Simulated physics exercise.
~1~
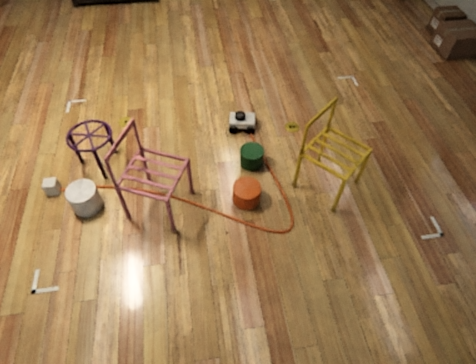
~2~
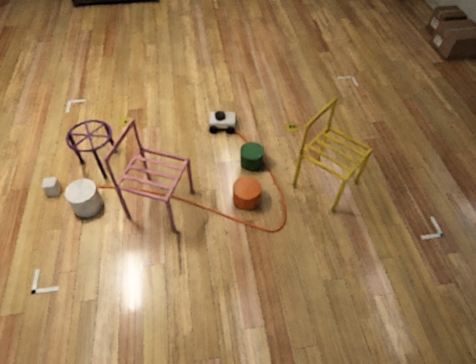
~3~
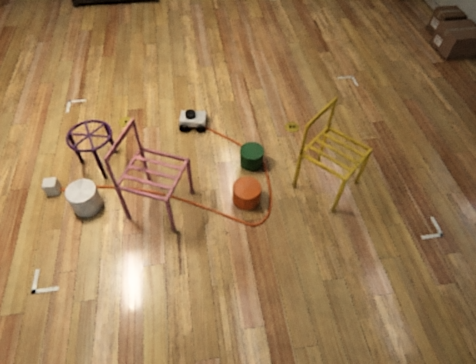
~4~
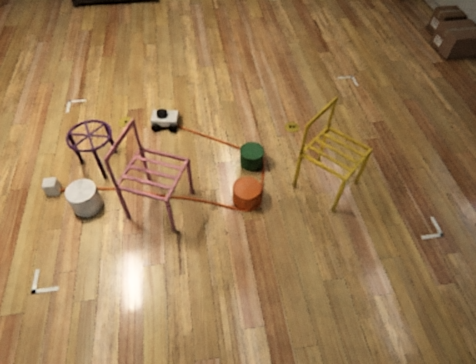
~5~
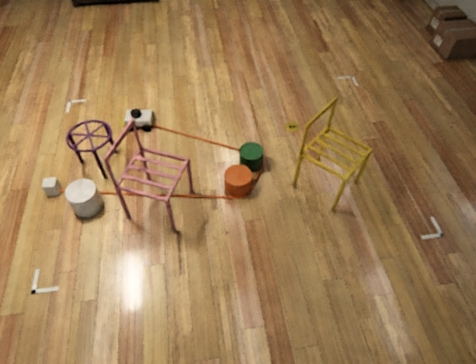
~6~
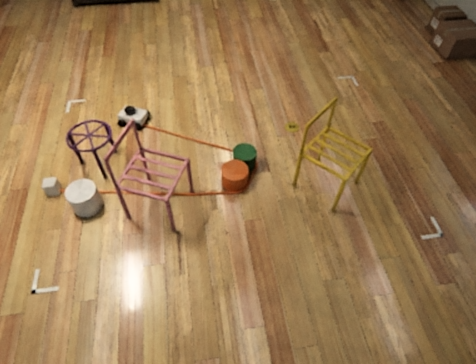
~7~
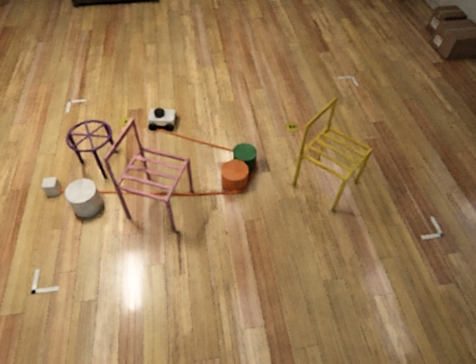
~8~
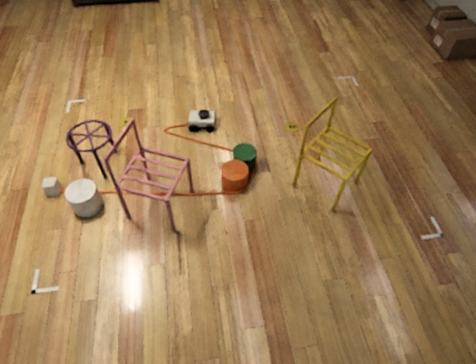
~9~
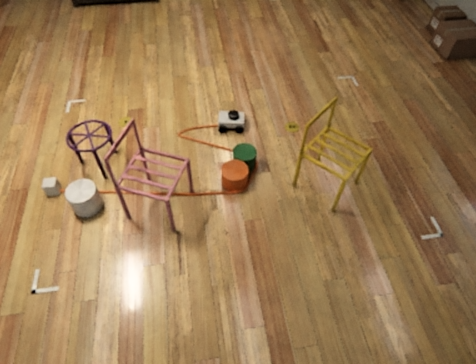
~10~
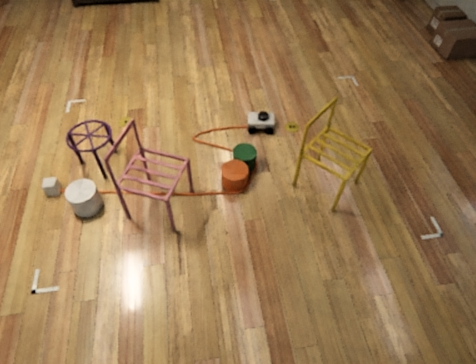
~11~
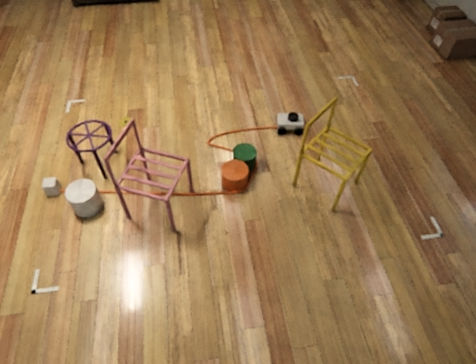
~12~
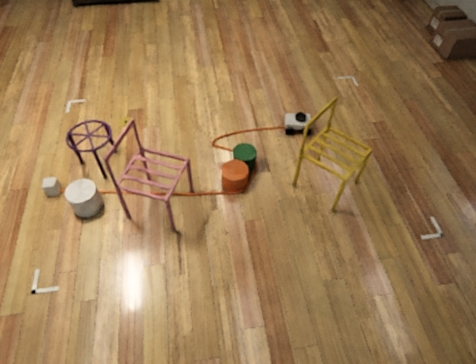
In the video, a small wheeled cart trailing an orange lead rolls left across a wooden floor toward a pink chair, the tightening lead dragging an orange tub and green bucket slightly, then reverses direction and rolls right, ending beside a yellow chair with the lead slack.
